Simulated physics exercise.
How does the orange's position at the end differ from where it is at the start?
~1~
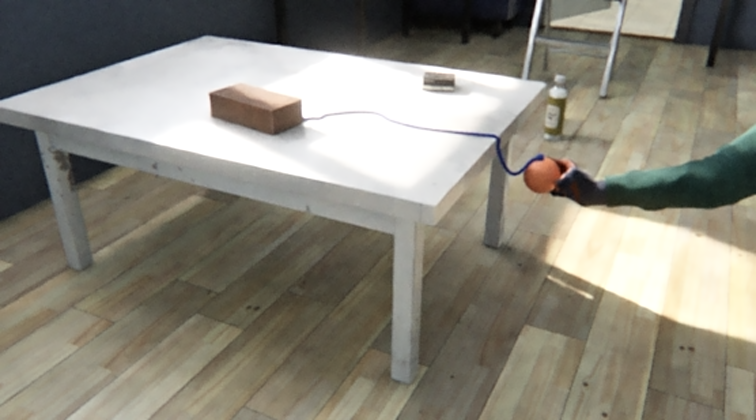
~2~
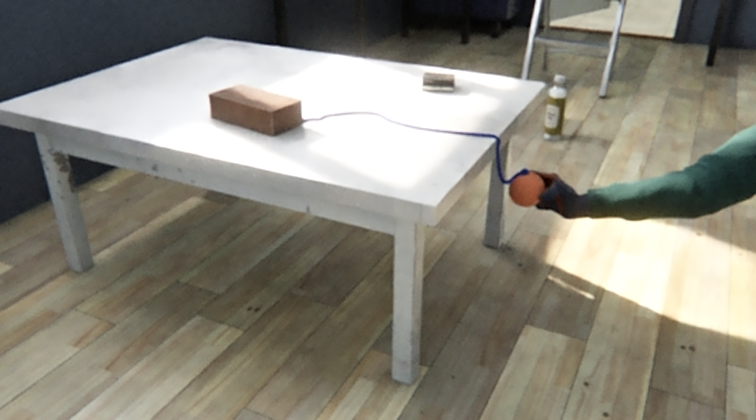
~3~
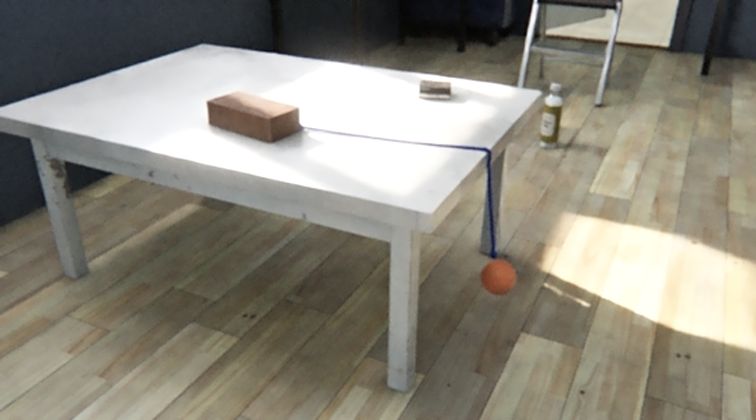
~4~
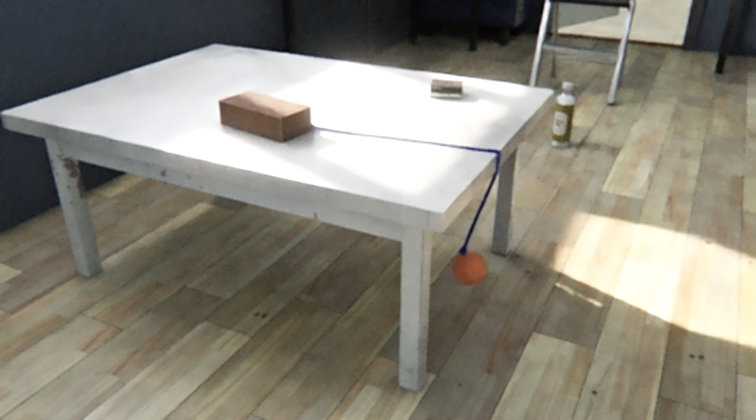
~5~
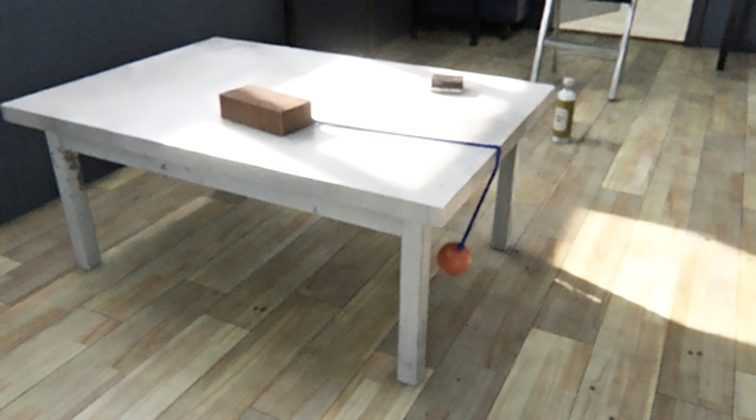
At the start the orange is held by the gloved hand just beyond the right edge of the table. At the end it is lower and farther left, hanging from the blue cord below the table's edge and above the floor.
